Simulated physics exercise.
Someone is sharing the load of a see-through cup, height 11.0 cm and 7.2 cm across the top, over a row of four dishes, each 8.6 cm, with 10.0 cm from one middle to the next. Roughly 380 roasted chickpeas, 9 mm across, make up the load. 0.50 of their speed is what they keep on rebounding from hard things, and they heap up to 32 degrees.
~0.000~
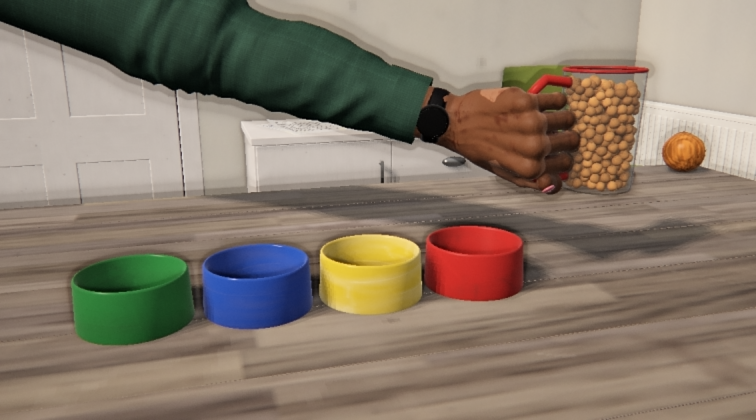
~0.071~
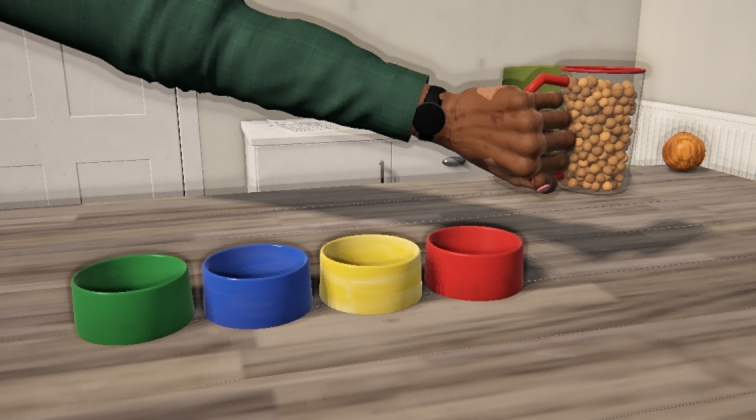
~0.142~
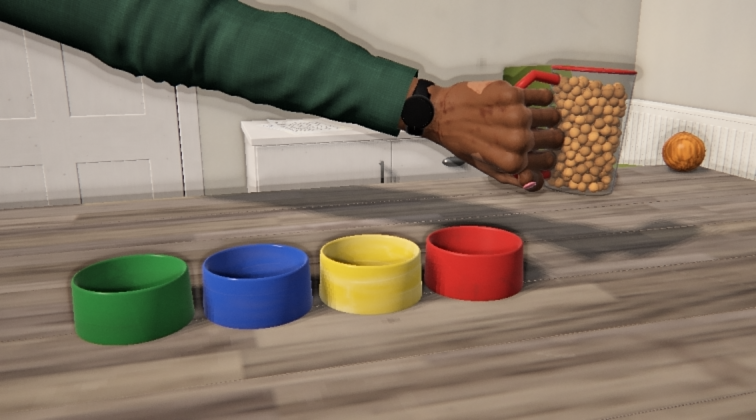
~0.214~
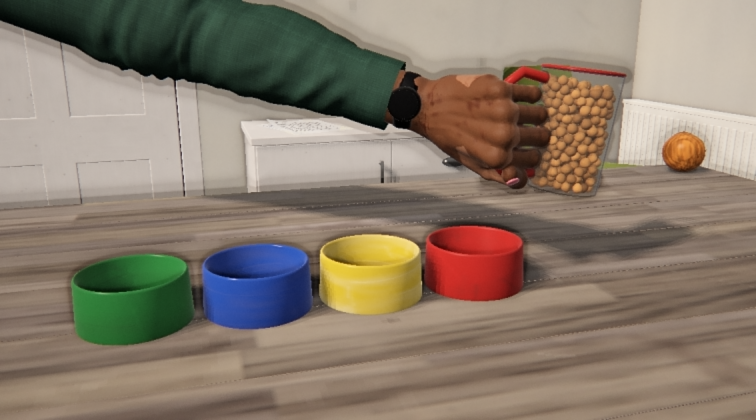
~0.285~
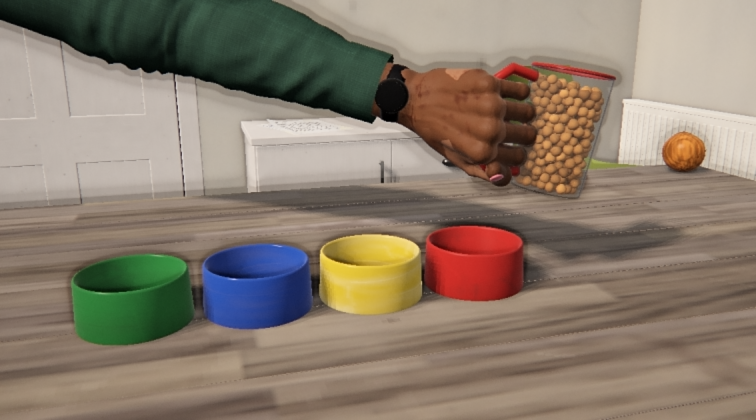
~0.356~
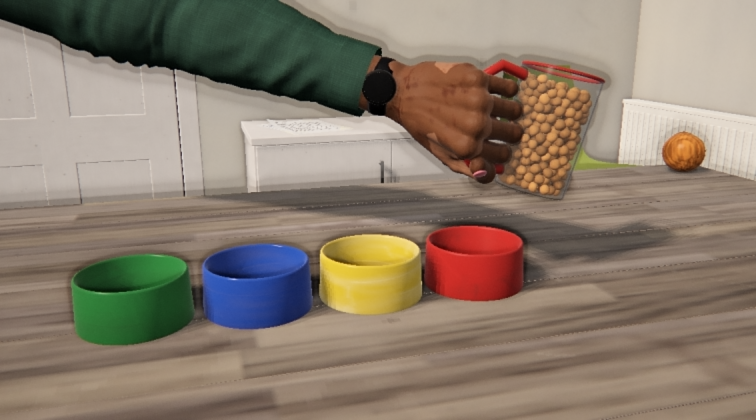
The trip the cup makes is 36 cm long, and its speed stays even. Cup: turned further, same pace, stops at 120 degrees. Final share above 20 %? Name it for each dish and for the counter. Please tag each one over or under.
Red dish - under; blue dish - over; green dish - under; yellow dish - under; counter - over.
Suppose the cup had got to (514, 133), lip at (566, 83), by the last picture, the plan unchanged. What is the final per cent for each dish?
In the end red holds 0, blue holds 60, green holds 0, yellow holds 10.
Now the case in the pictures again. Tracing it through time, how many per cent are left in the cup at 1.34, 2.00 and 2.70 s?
Going in order, it reads 100, then 95, and finally 15 per cent.
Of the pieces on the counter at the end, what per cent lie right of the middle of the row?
Roughly 60 per cent.
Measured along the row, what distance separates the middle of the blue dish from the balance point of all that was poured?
Offset from the dish centre: About 4 cm, right side.
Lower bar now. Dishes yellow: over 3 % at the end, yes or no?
Yellow: True.
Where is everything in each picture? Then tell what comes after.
Cup at (600, 129), tilt 0 degrees, lip at (639, 69), moved 0.0 cm; middle of the pieces at (603, 132); red dish at (475, 241); yellow dish at (370, 251); blue dish at (257, 261); green dish at (131, 273), in the first picture.
Cup at (596, 129), tilt 1 degrees, lip at (636, 70), moved 0.4 cm; middle of the pieces at (599, 132), in the second picture.
Cup at (585, 130), tilt 4 degrees, lip at (627, 72), moved 1.6 cm; middle of the pieces at (588, 133), in the third picture.
Cup at (572, 131), tilt 8 degrees, lip at (617, 75), moved 3.0 cm; middle of the pieces at (575, 134), in the fourth picture.
Cup at (559, 131), tilt 11 degrees, lip at (607, 78), moved 4.4 cm; middle of the pieces at (561, 135), in the fifth picture.
Cup at (545, 132), tilt 15 degrees, lip at (596, 82), moved 5.7 cm; middle of the pieces at (548, 136); red dish at (475, 241); yellow dish at (370, 251); blue dish at (257, 261); green dish at (131, 273). The cup turns about 50 degrees a second and travels 19 cm a second, in the sixth picture.
After 1.34 s, tilt 63 degrees; cup holds 100 %.
After 2.00 s, tilt 96 degrees; cup holds 95 %.
Then, at 2.70 s, tilt 120 degrees; cup holds 15 %, blue 50 %, yellow 10 %.
In the end, at 3.5 s, red 0 %, blue 55 %, green 0 %, yellow 10 %, counter 35 %.
